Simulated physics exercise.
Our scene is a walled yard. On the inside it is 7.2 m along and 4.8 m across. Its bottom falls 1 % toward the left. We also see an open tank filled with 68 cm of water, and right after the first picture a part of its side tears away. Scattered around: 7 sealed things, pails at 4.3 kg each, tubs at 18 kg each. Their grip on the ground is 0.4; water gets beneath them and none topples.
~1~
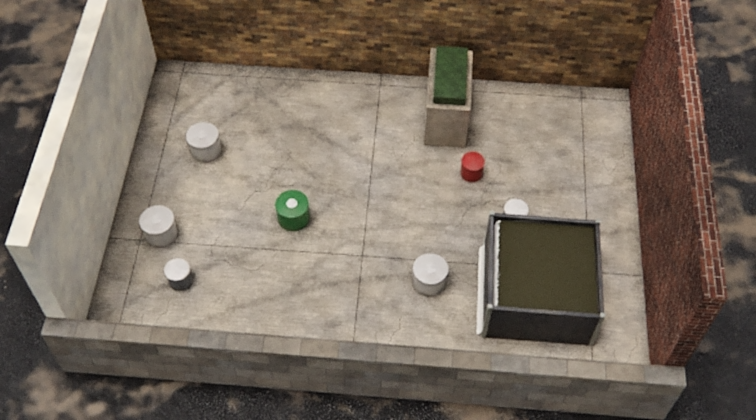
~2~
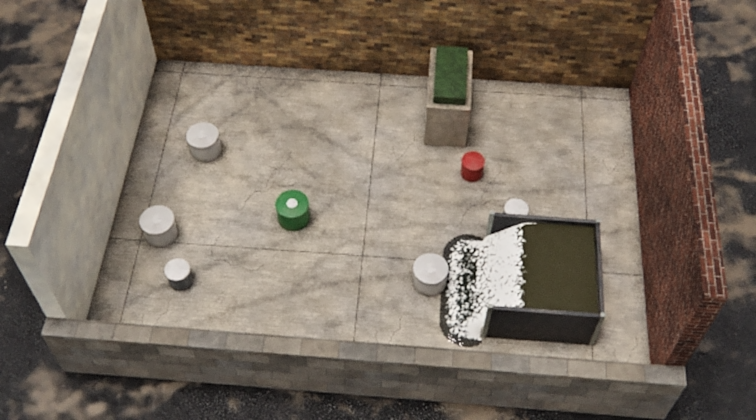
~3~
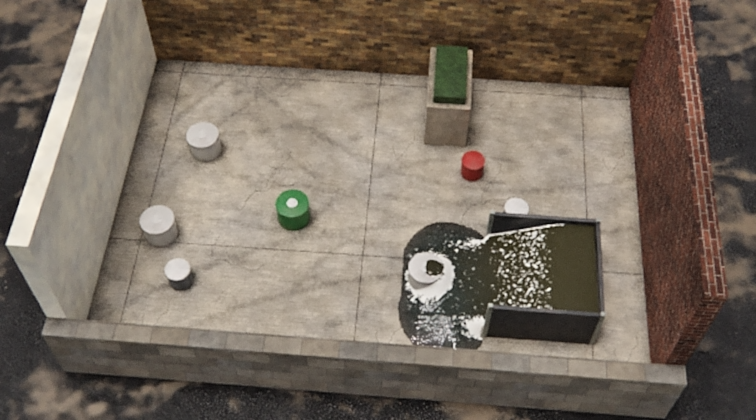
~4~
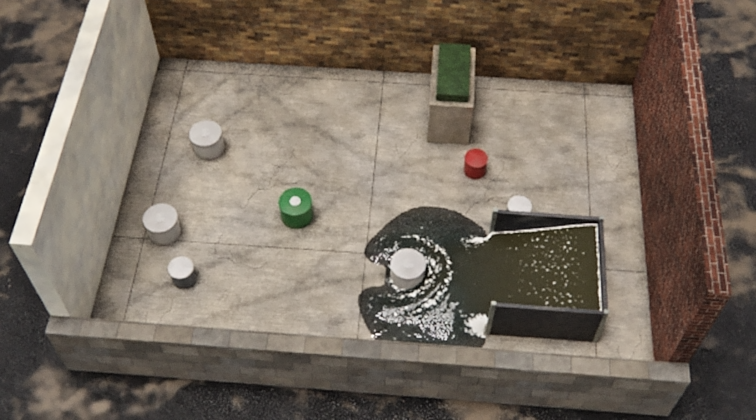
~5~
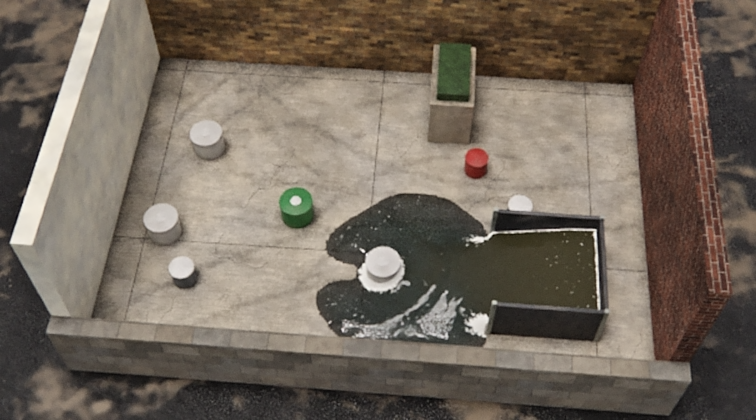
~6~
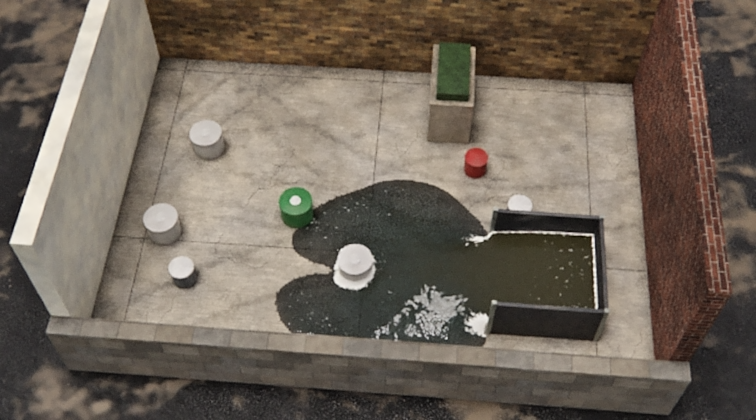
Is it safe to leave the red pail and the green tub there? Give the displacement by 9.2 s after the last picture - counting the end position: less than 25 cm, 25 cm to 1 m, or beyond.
Outcome: The red pail barely stirs, the green tub glides a long stretch.
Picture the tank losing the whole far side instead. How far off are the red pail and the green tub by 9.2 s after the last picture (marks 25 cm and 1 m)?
Then the red pail travels far, the green tub barely shifts.
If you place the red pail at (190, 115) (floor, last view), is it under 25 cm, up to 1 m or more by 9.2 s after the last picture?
Observed: Object goes well off.
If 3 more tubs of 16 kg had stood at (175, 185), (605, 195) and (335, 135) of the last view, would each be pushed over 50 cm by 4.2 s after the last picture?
Well, in that order it's higher, lower and lower.
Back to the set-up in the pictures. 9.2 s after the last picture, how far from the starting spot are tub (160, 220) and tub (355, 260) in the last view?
Respectively: 150 cm / 350 cm.
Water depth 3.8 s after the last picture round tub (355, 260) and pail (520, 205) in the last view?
Some 10 cm at the first, some 0 cm at the second.
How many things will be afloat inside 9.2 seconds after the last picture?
I get 1.
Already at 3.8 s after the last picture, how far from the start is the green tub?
By that time, close to 150 cm.
Then, 1.2 s after the last picture the red pail is near (477, 157), 0.0 m from its start, aground; the green tub is near (223, 178), 1.1 m from its start, aground; 0 afloat.
Then, 3.8 s after the last picture the red pail is near (477, 157), 0.0 m from its start, aground; the green tub is near (234, 131), 1.5 m from its start, aground; 1 afloat.
Then, 6.2 s after the last picture the red pail is near (477, 157), 0.0 m from its start, aground; the green tub is near (238, 127), 1.5 m from its start, aground; 1 afloat.
Then, 9.2 s after the last picture the red pail is near (477, 157), 0.0 m from its start, aground; the green tub is near (238, 127), 1.5 m from its start, aground; 1 afloat.
